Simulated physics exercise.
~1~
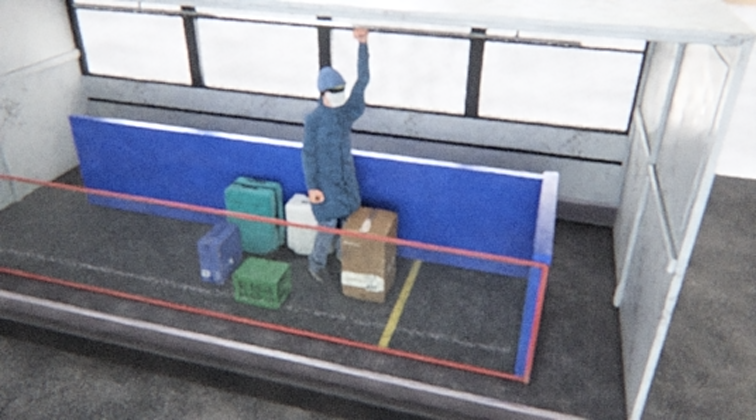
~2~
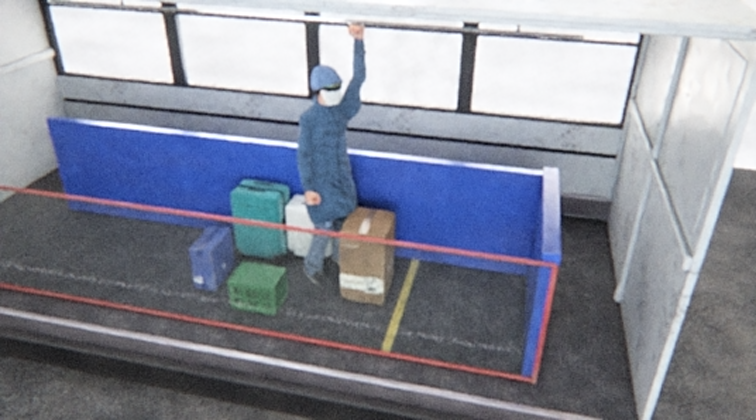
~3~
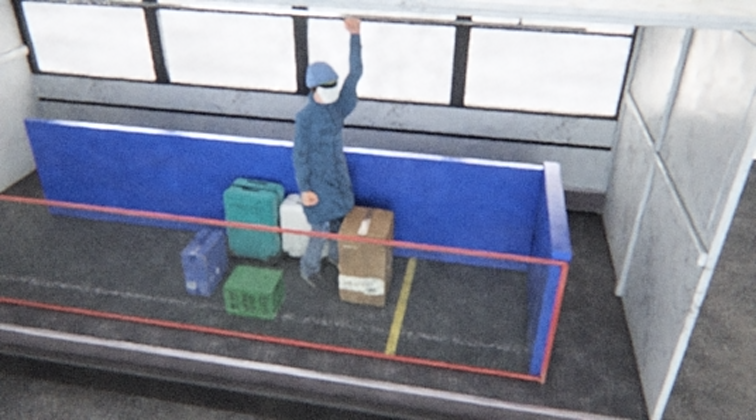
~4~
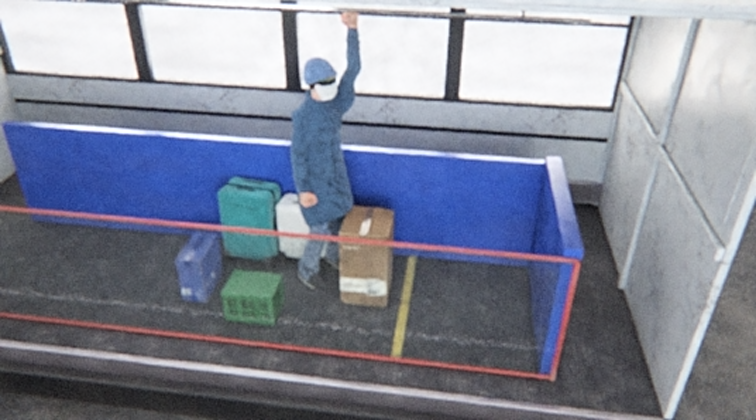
A passenger in a blue coat and cap stood still, one hand on the overhead rail, while the view drifted slightly round the bay; the teal case, white case, brown bag, green crate and blue carton all stayed upright, short of the yellow line.
